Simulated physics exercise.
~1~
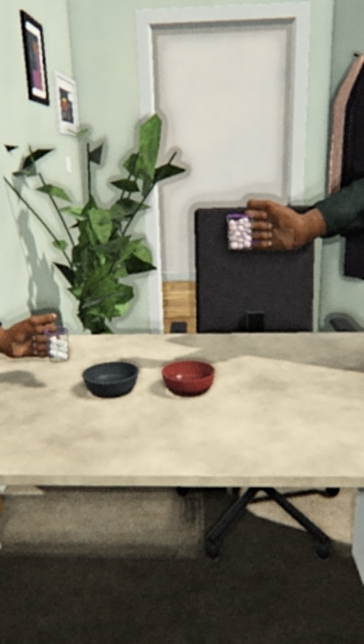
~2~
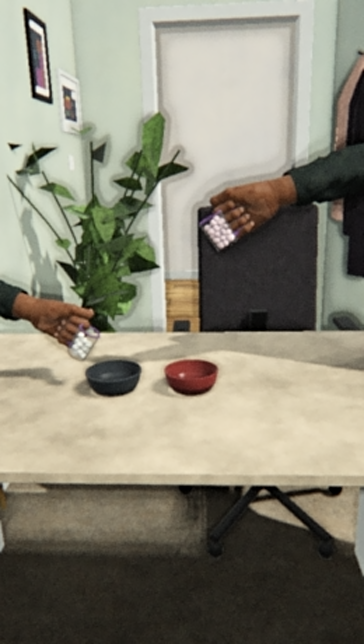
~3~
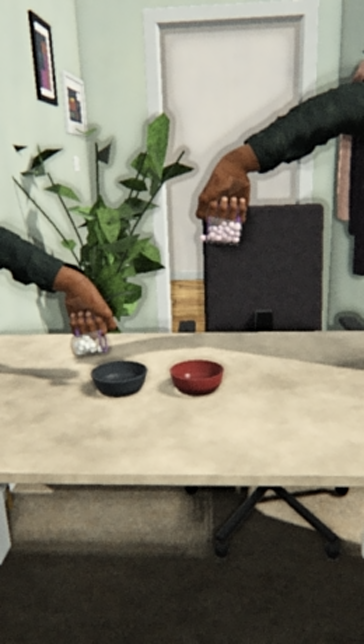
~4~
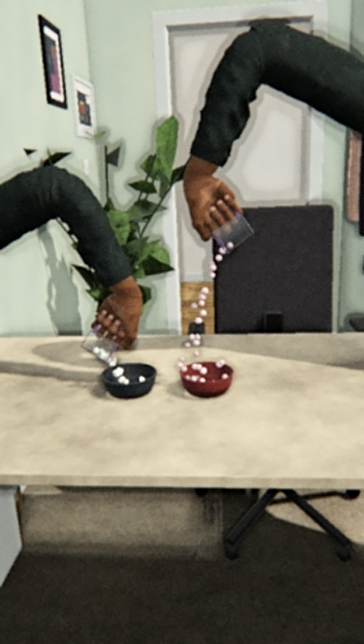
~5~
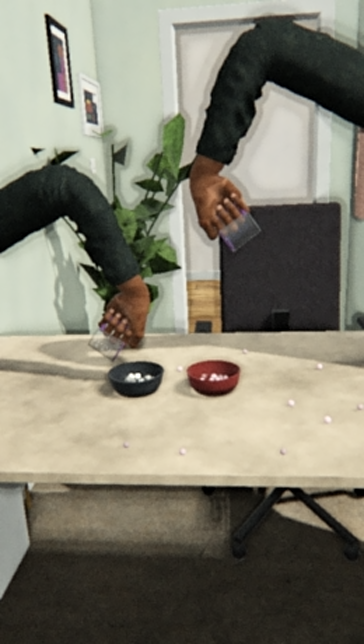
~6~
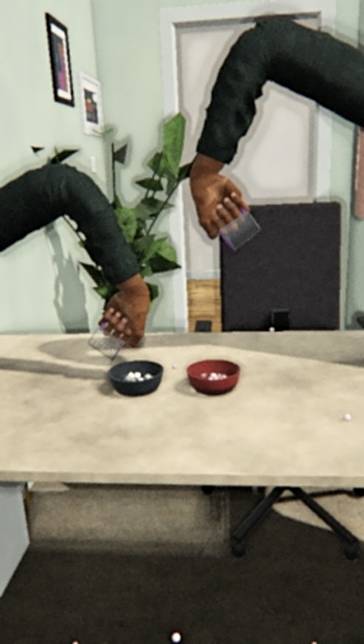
At a desk, two hands tip white pieces into bowls, some scattering from the right.
